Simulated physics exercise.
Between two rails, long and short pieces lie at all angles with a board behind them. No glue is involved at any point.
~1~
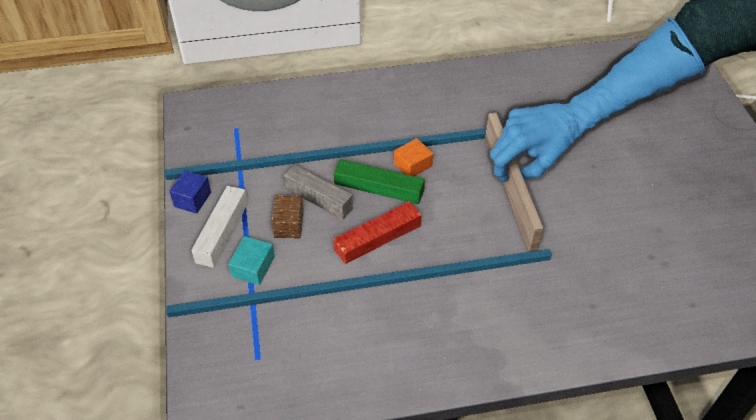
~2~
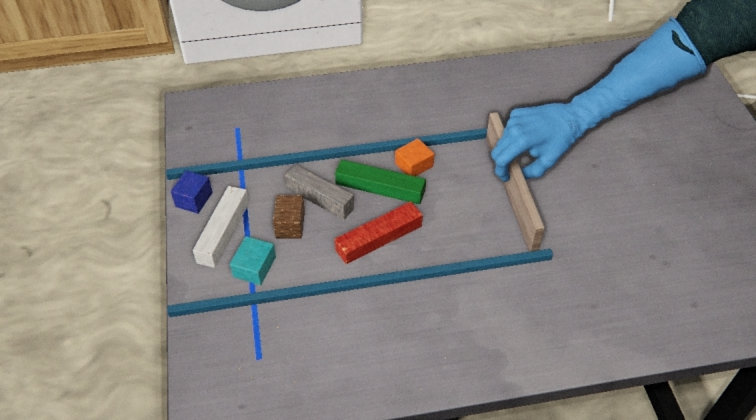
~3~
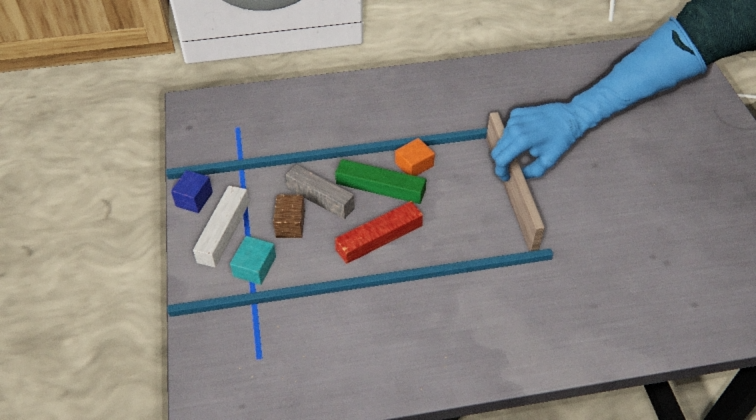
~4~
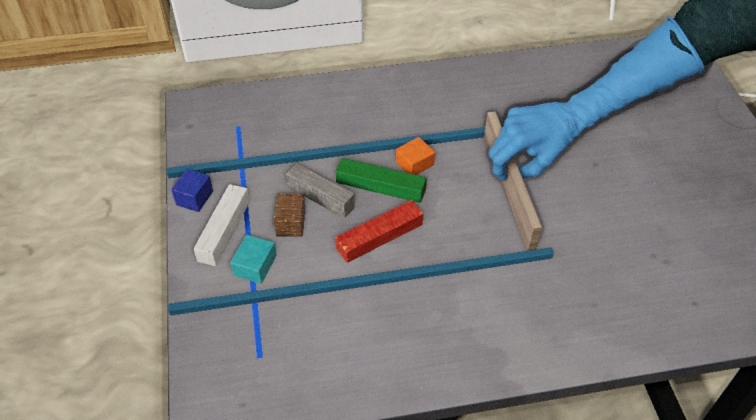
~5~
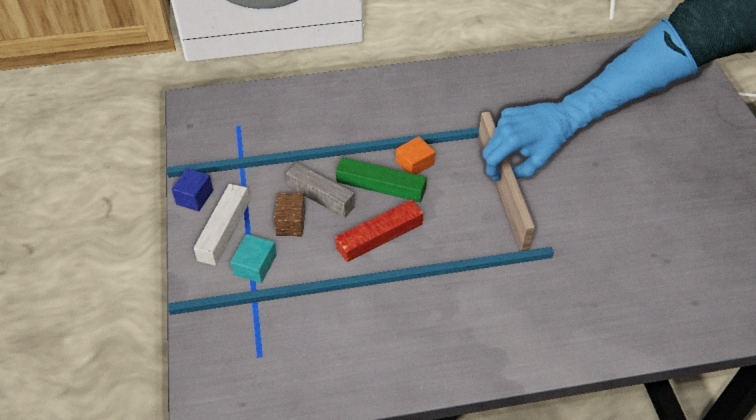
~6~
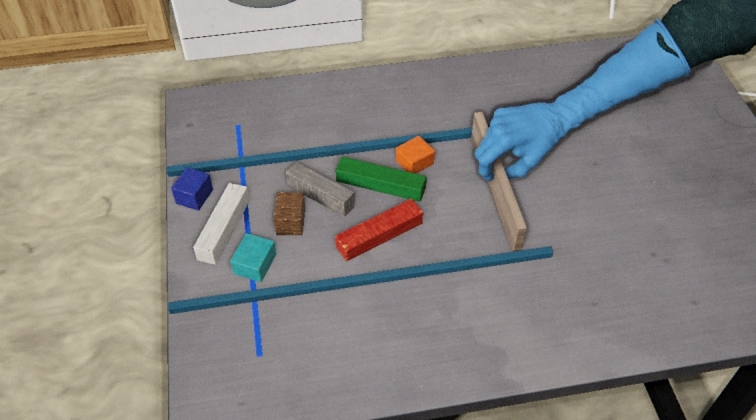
A blue-gloved hand, reaching in from the upper right, grips a wooden board on a grey tabletop seen from above at an angle. Between two teal rails lie blue, white, turquoise, brown, grey, green, red and orange blocks and bars at mixed angles, with blue tape crossing near the left. The board stays nearly still, then slides slightly left under the hand, while the pieces and view barely change.
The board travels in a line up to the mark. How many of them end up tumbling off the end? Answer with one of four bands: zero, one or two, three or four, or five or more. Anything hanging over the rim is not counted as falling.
One or two.
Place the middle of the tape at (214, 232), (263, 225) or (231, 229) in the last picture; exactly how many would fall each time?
Tallies in the order given: 3, 0, 3.
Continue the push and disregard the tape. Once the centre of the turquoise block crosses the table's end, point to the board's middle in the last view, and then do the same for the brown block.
Near (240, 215), then near (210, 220).
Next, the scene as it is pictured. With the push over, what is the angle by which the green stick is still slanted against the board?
About 45°.
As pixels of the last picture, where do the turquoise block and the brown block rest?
First object: (175, 257); second object: (199, 235).
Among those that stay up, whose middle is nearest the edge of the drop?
The turquoise block is foremost.
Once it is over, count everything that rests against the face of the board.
Number: 3.
Soon after, none off yet; blue block at rest near (193, 189); white bar at rest near (223, 223); turquoise block at rest near (254, 258).
Then, none off yet; blue block at rest near (191, 189); white bar moved a little near (190, 236); turquoise block moved about its own width near (214, 253).
At rest, the number that fall off is one or two; fallen, white bar and blue block.
